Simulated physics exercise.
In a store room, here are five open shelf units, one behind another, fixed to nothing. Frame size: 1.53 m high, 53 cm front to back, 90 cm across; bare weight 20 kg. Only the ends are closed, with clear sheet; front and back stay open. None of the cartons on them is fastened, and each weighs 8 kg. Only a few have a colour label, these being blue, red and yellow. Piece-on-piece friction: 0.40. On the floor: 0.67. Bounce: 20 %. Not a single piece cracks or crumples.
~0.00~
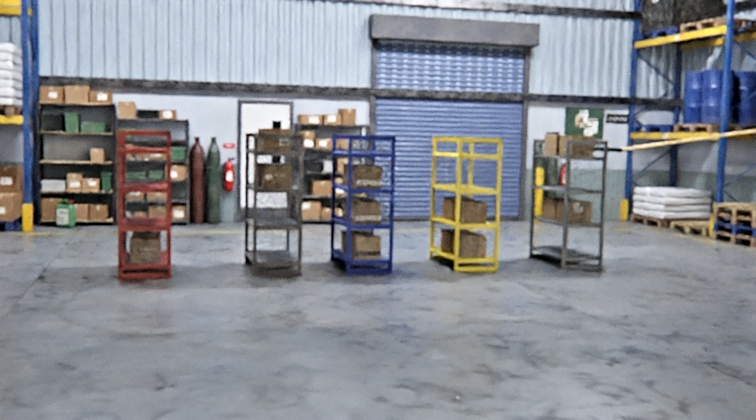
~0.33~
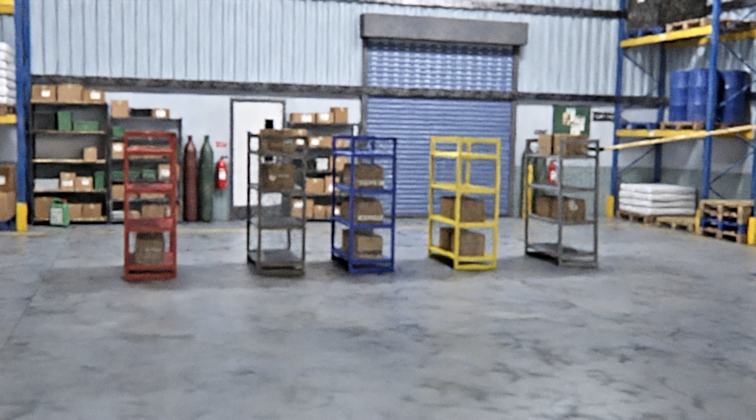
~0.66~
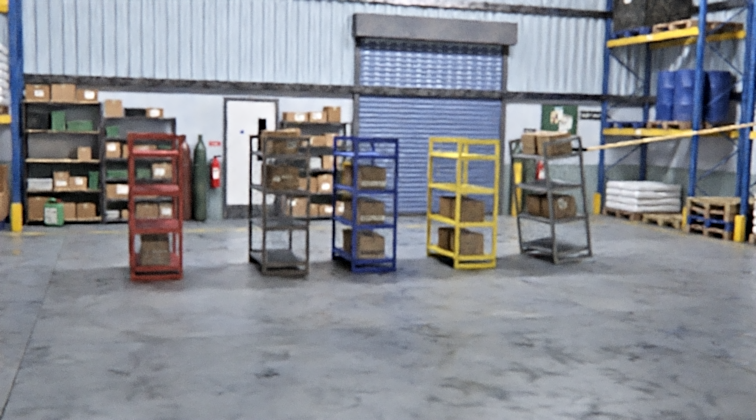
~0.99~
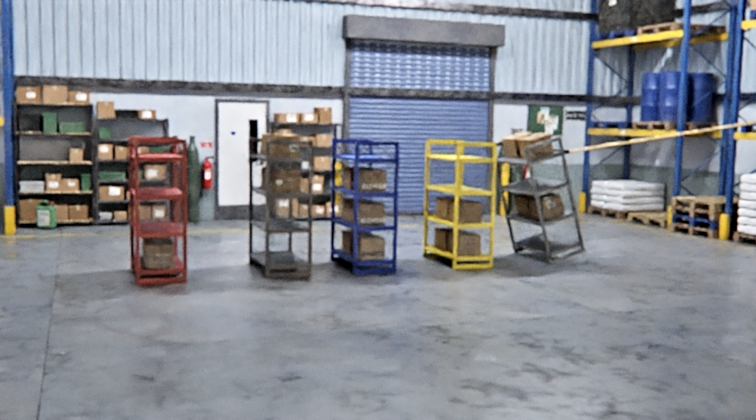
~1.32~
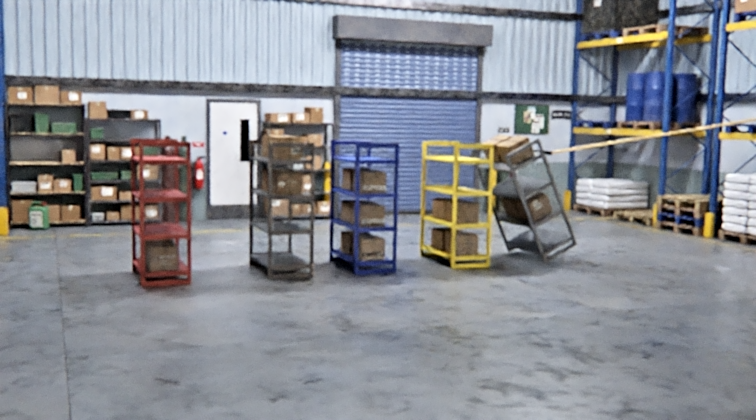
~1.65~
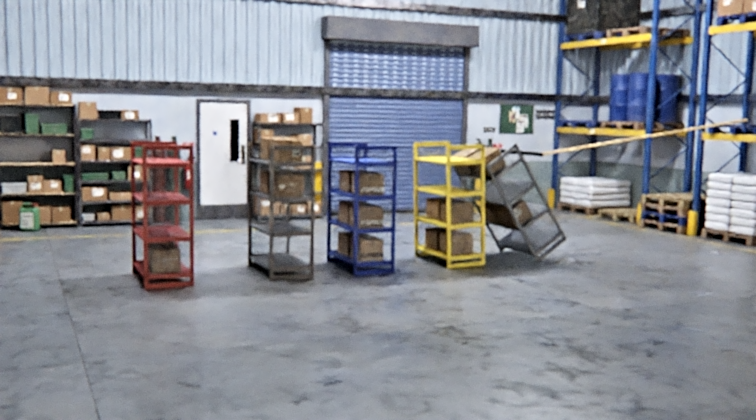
The rightmost of five shelf units tilts left against the yellow unit as a pole pushes.
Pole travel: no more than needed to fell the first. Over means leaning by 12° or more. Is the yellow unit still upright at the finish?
Yes, it is still up.
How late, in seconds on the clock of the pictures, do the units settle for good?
About 3.0 s.
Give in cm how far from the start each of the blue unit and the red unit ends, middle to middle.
Blue shifts 0 cm and red shifts 0 cm.
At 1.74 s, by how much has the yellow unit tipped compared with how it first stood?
Roughly 5 degrees.
By 1.74 s, 0 cartons spilt or dropped; none of the 4 other units over, 1 disturbed; yellow unit tilted 4°.
By 1.90 s, 4 cartons spilt or dropped; none of the 4 other units over, 1 disturbed; yellow unit tilted 6°.
By 2.06 s, 4 cartons spilt or dropped; none of the 4 other units over, 1 disturbed; yellow unit tilted 7°.
By 2.46 s, 4 cartons spilt or dropped; none of the 4 other units over, 1 disturbed; yellow unit moved 6 cm.
When it is over (3.3 s), 4 cartons spilt or dropped; none of the 4 other units over, 1 disturbed; yellow unit moved 6 cm; red unit unmoved; blue unit unmoved. Four left standing. In pixels of the last frame, middles, yellow unit near (446, 203), red unit near (162, 212).
